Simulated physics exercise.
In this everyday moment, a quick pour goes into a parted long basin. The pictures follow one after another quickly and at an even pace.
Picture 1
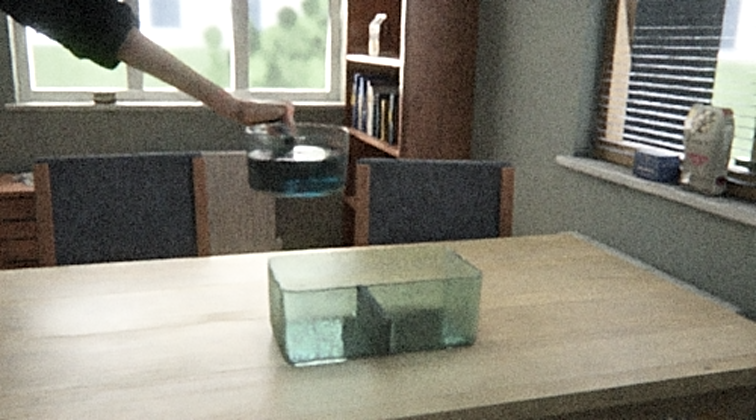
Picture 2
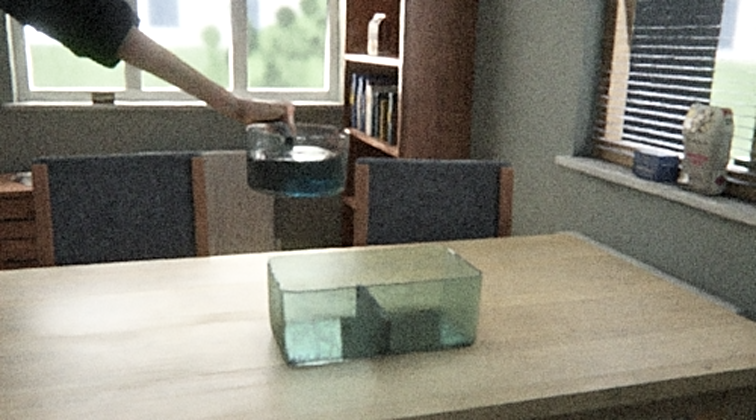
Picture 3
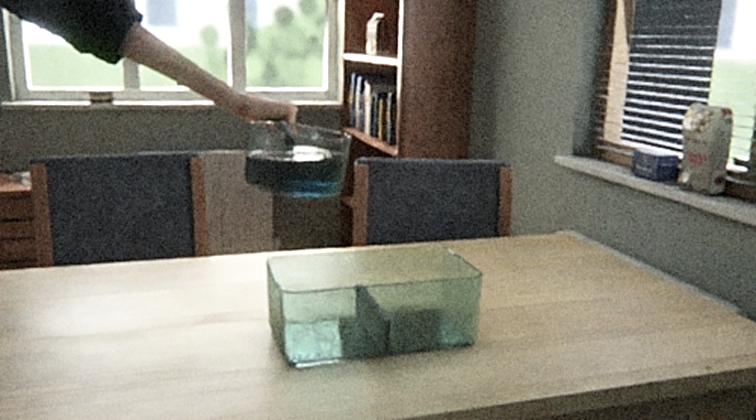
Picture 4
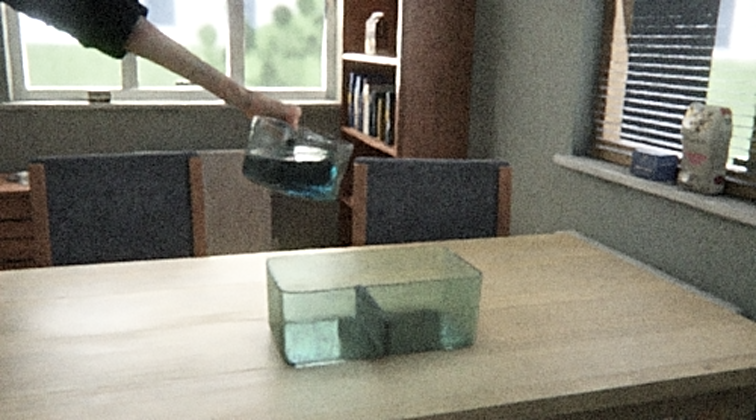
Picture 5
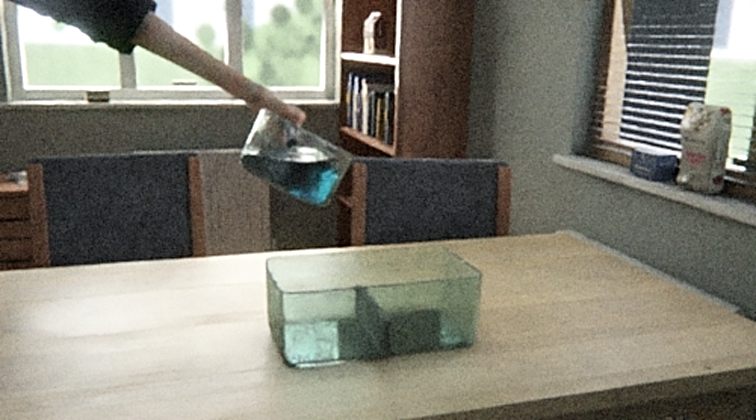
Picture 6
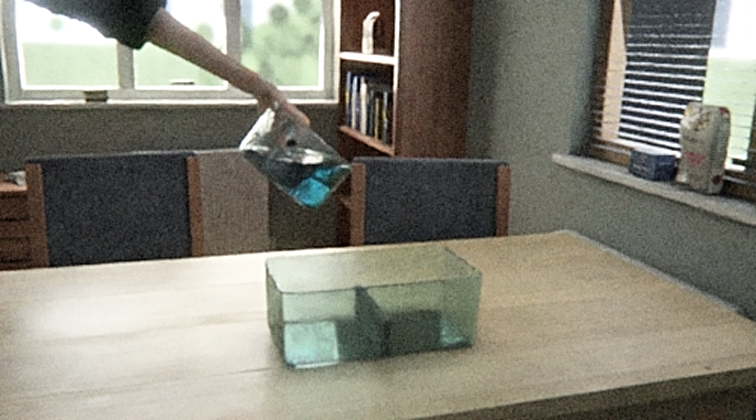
The footage shows a hand holding a clear container of blue liquid above a divided, greenish transparent basin on a wooden table, then steadily tilting the container down to the right as the liquid shifts toward its lower right side.
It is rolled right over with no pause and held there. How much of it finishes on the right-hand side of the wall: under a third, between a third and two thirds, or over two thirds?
Between a third and two thirds.
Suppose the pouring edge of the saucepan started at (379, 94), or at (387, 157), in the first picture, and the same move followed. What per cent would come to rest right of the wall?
About 85 % the first time, about 90 % the second.
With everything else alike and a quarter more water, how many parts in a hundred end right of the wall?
55 per cent.
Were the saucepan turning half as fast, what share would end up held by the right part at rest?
Roughly 65 percent.
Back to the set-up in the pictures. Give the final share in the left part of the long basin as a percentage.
Share approx. 50 per cent.
A moment on, the saucepan is tipped on its side and 32 per cent is still to pour, 2 is left of the wall and 15 right of it.
Next, the saucepan is tipped right over and 9 per cent is still to pour, 29 is left of the wall and 51 right of it.
Then the saucepan is tipped right over and 1 per cent is still to pour, 45 is left of the wall and 48 right of it.
Later the saucepan is tipped right over and 0 per cent is still to pour, 49 is left of the wall and 49 right of it.
At rest 49 per cent lies left of the wall, 49 right of it and 2 outside.
